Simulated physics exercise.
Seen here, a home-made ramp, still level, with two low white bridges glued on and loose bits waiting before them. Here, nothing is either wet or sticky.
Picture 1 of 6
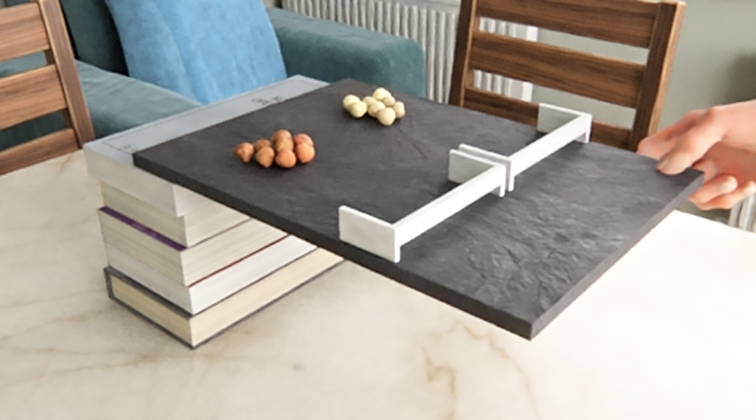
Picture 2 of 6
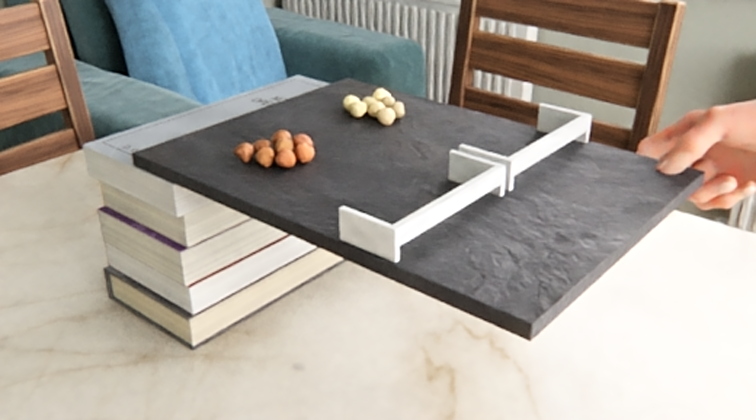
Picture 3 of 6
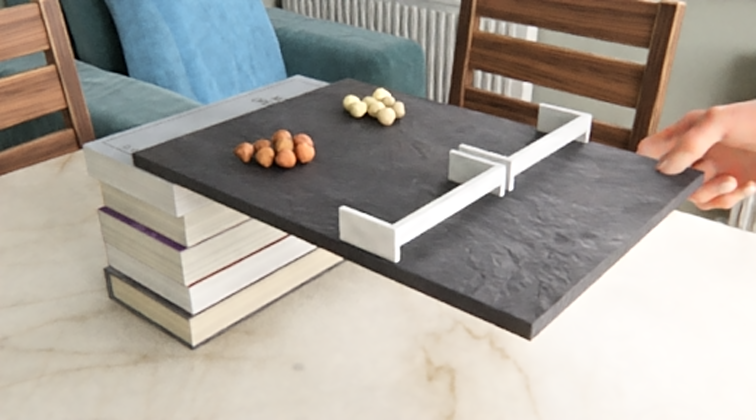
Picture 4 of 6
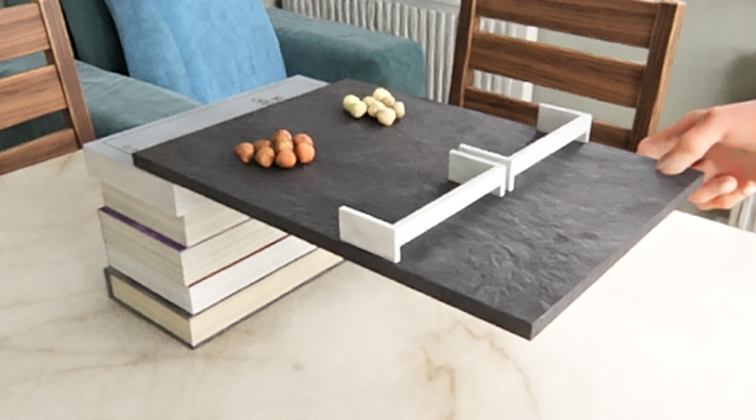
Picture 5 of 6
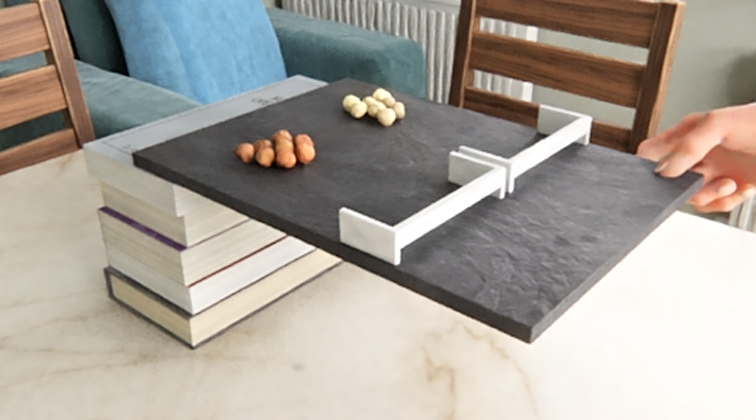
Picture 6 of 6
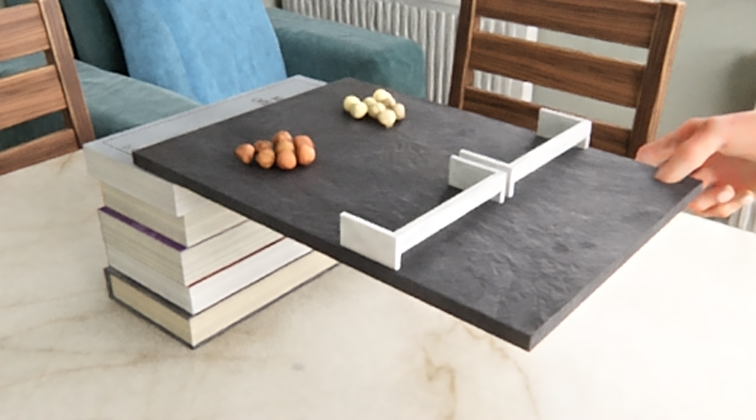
A hand at the right held up a dark board resting on a stack of books and lowered that end very slightly, while two small piles of nuts and the white barriers stayed put on it.
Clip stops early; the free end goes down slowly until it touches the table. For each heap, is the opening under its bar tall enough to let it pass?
Nearer handful: No, it is stopped. Farther handful: No, it is stopped.
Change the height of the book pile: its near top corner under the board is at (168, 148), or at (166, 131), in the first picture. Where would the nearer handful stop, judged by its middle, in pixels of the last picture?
Try one: Near (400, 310). Try two: Near (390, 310).
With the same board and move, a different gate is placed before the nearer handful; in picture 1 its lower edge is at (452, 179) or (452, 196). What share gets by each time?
Roughly 100 percent first and 100 percent second.
Then, 0.48 s later than the last frame, board sloping at 13°; nearer handful where it was; farther handful where it was.
Then, 0.99 s later than the last frame, board sloping at 27°; nearer handful has reached its gate; farther handful has reached its gate.
Then, 1.59 s later than the last frame, board resting at 30°; nearer handful has reached its gate; farther handful has reached its gate.
When it is over, board resting at 30°; nearer handful gathered behind its gate; farther handful gathered behind its gate.
